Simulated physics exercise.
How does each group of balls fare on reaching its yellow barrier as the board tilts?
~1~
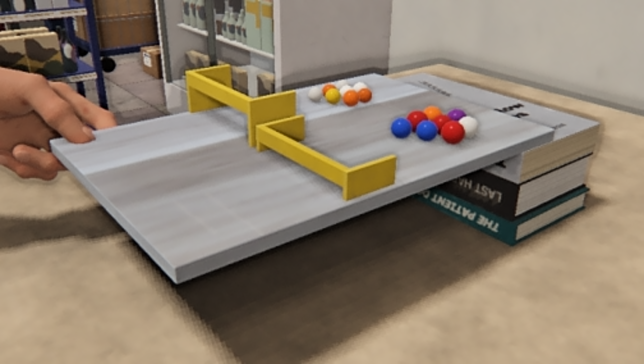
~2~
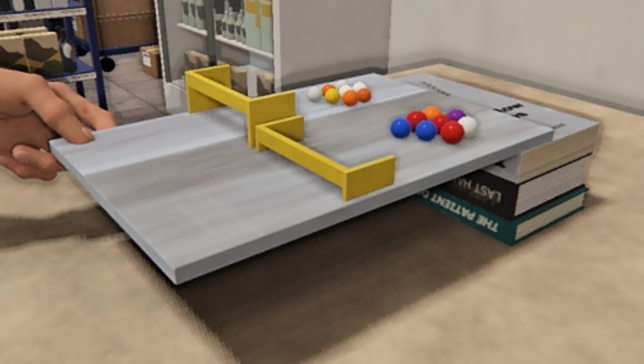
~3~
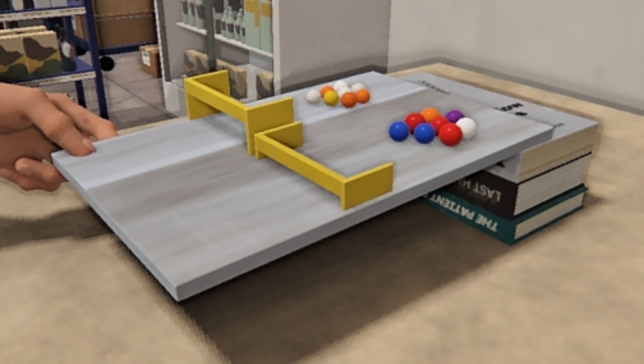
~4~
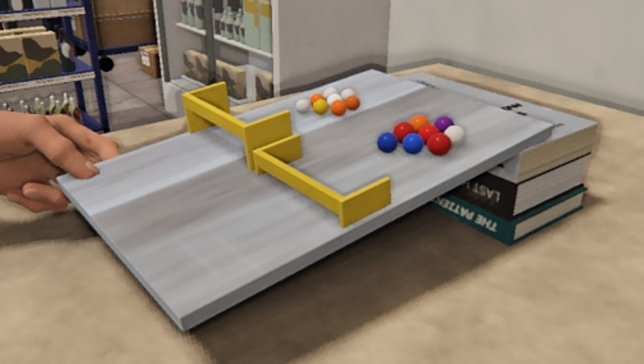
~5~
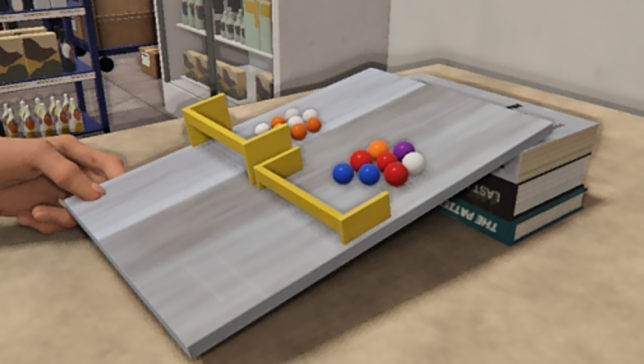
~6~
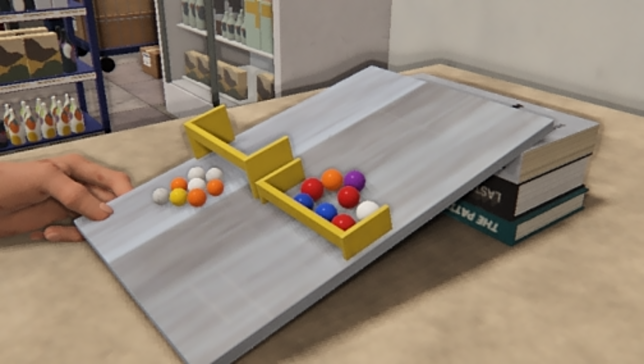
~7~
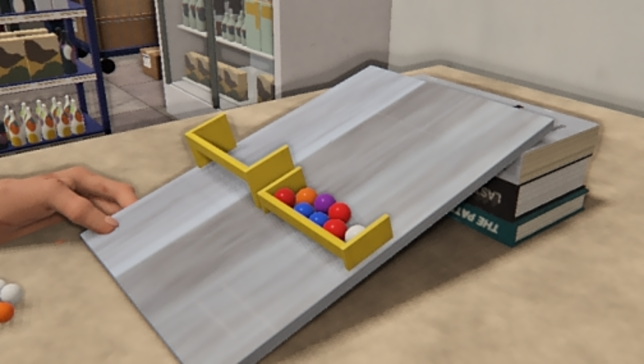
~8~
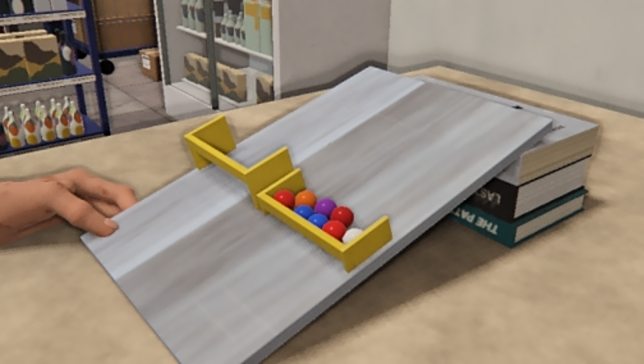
The near group, with the red and blue balls, is stopped and ends up gathered behind its barrier. The far group of white, orange and yellow balls rolls on past its barrier and goes out of view.
